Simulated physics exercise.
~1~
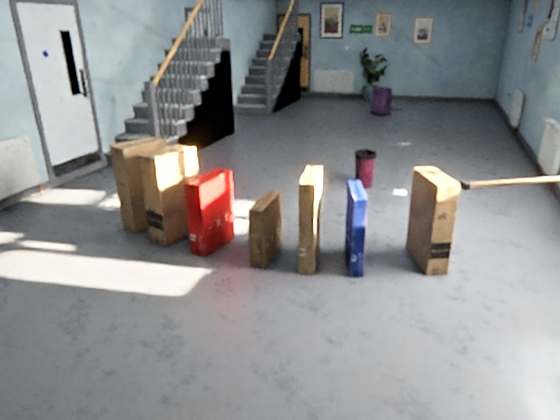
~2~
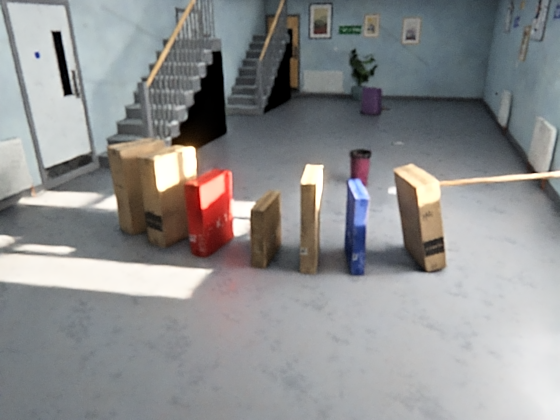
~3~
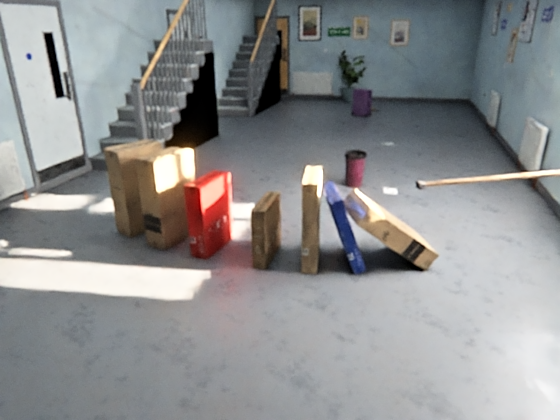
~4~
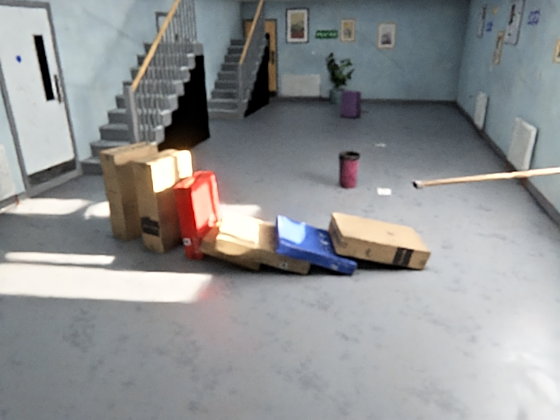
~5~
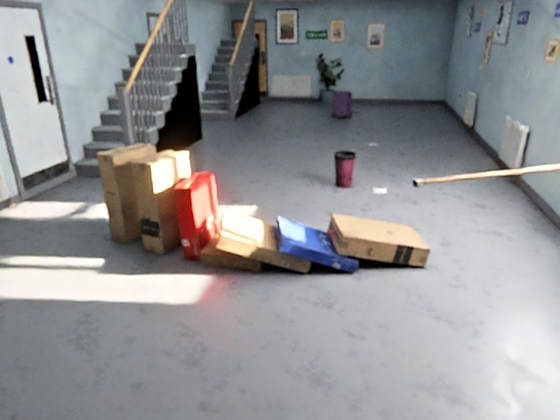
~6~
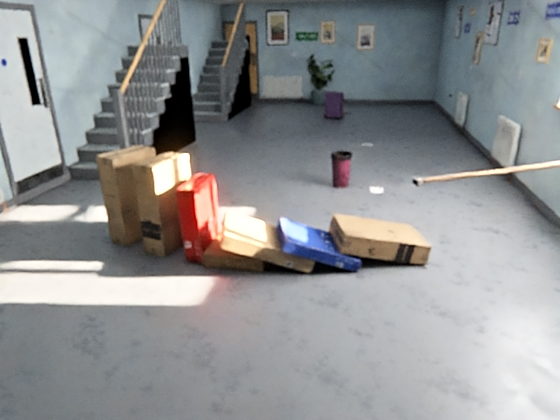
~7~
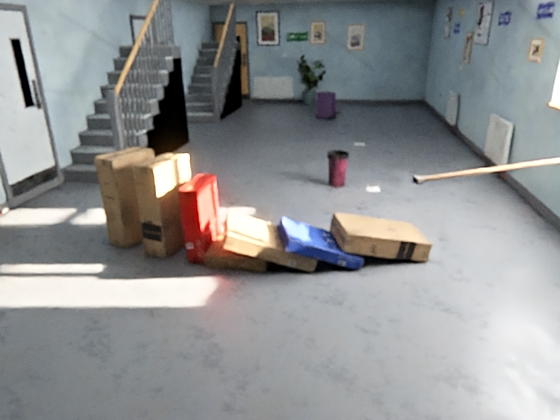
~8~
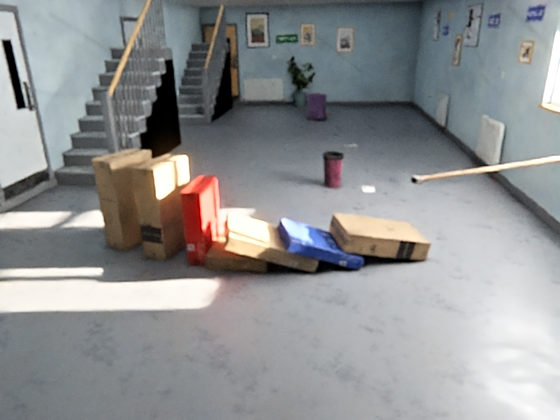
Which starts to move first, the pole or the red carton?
The pole moves first, pushing against the carton at the right end. The red carton shifts only later, once the falling cartons reach it, and it stays standing.
